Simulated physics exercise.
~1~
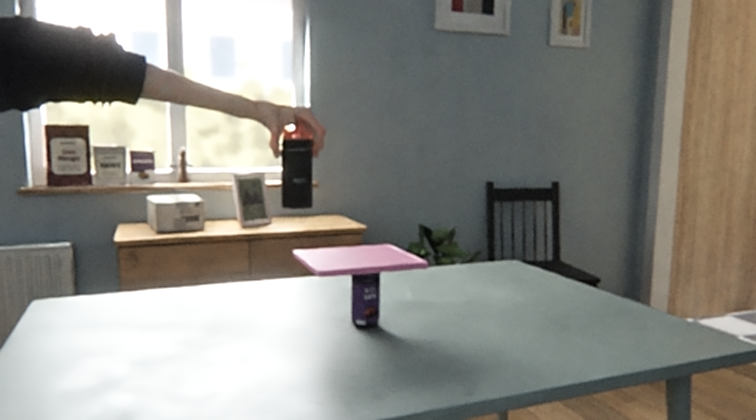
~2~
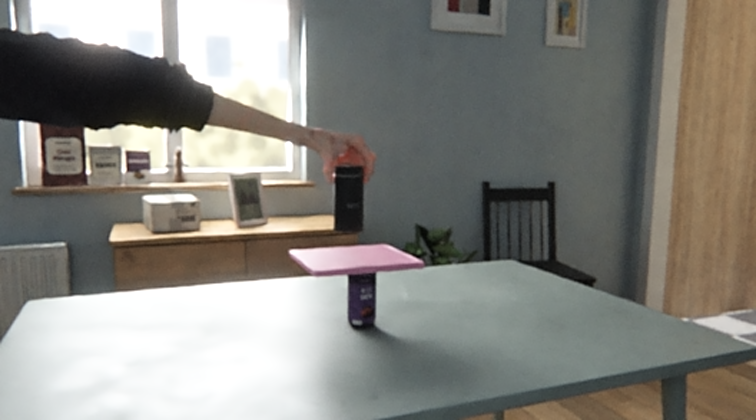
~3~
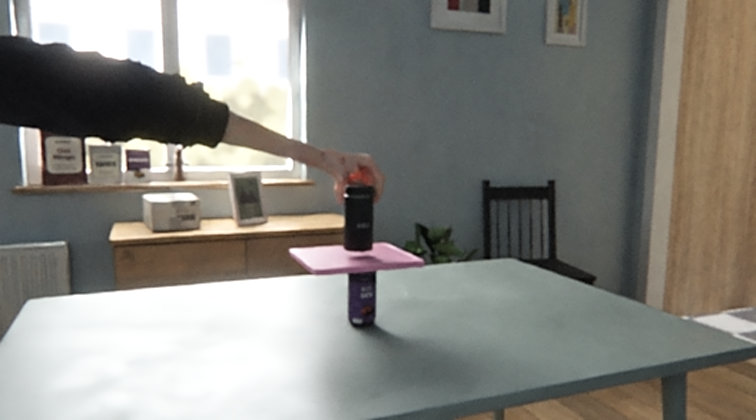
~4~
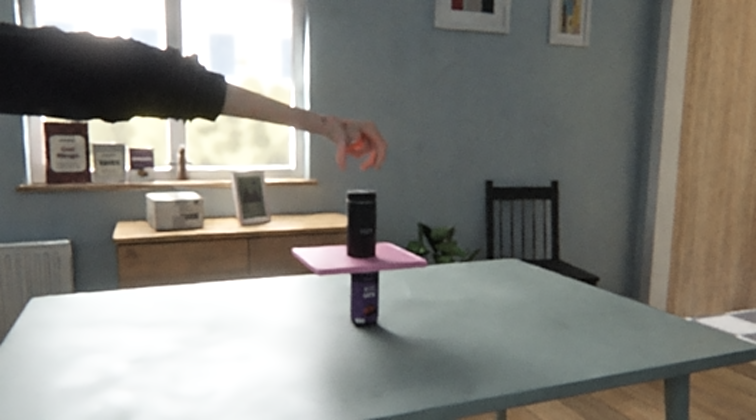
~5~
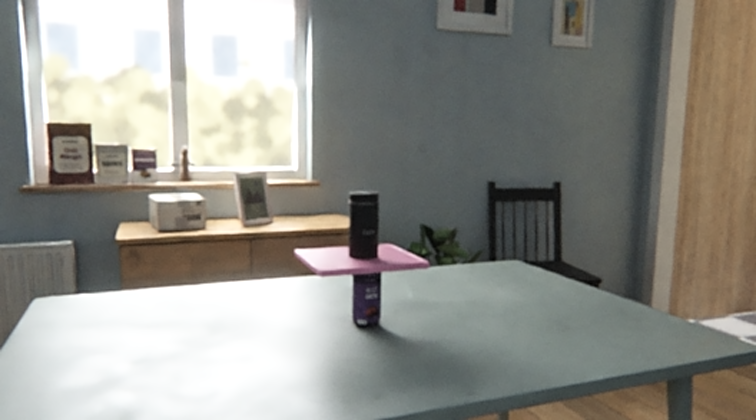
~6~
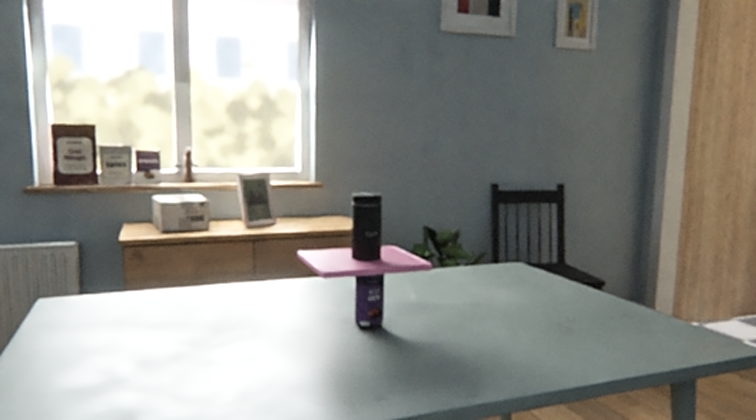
A hand carried a black jar to the right and lowered it upright onto a pink lid balanced on a purple can on a table. The hand then let go and drew back out of view, and the little tower stayed standing.
